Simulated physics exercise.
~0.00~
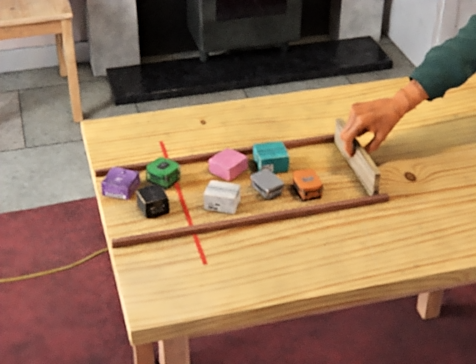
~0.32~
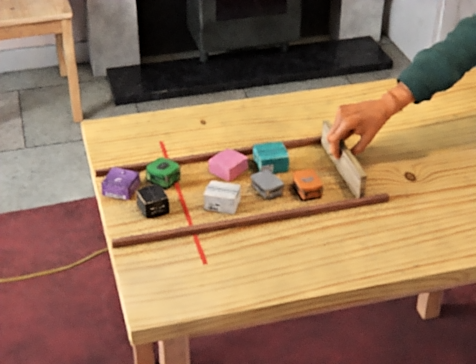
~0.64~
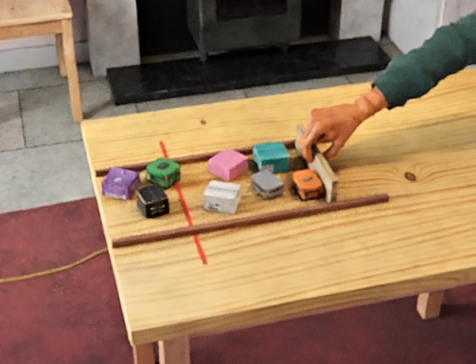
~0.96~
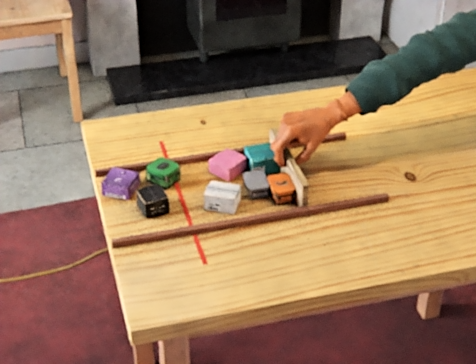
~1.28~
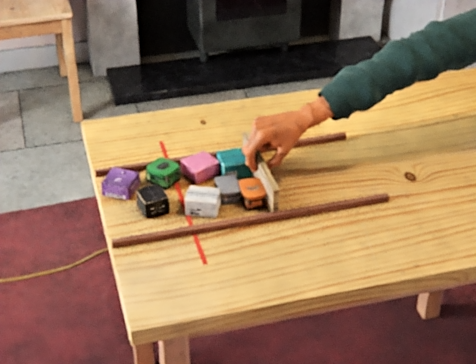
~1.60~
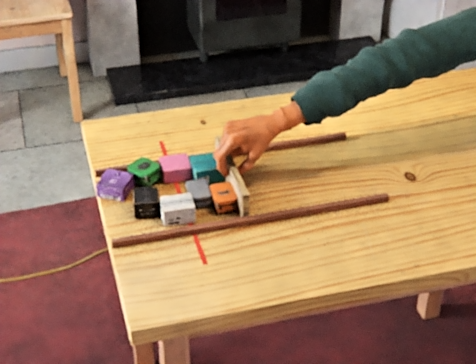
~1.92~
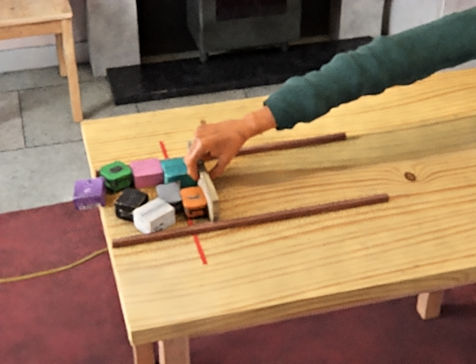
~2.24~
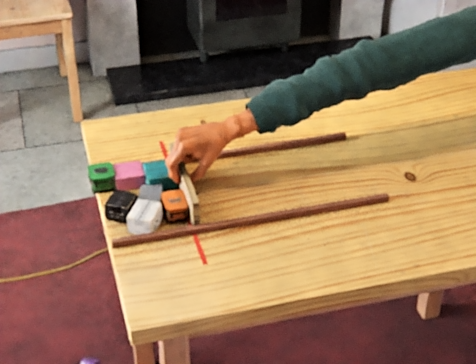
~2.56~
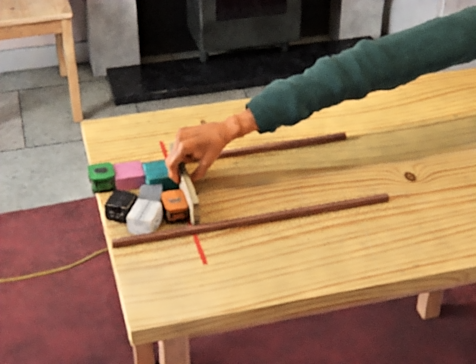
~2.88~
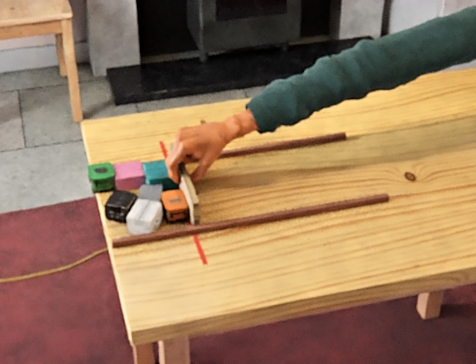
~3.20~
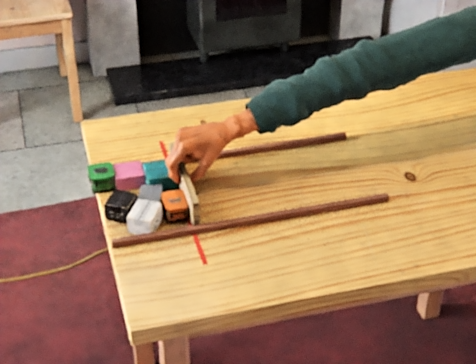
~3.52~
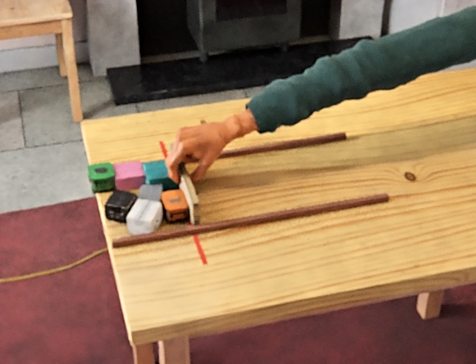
In the video, a hand slides an upright board left along a channel on a wooden table, bunching several colourful small boxes together and pushing them toward the table's end. The purple box drops off the edge, and the board stops near the red line with the others still on the table.
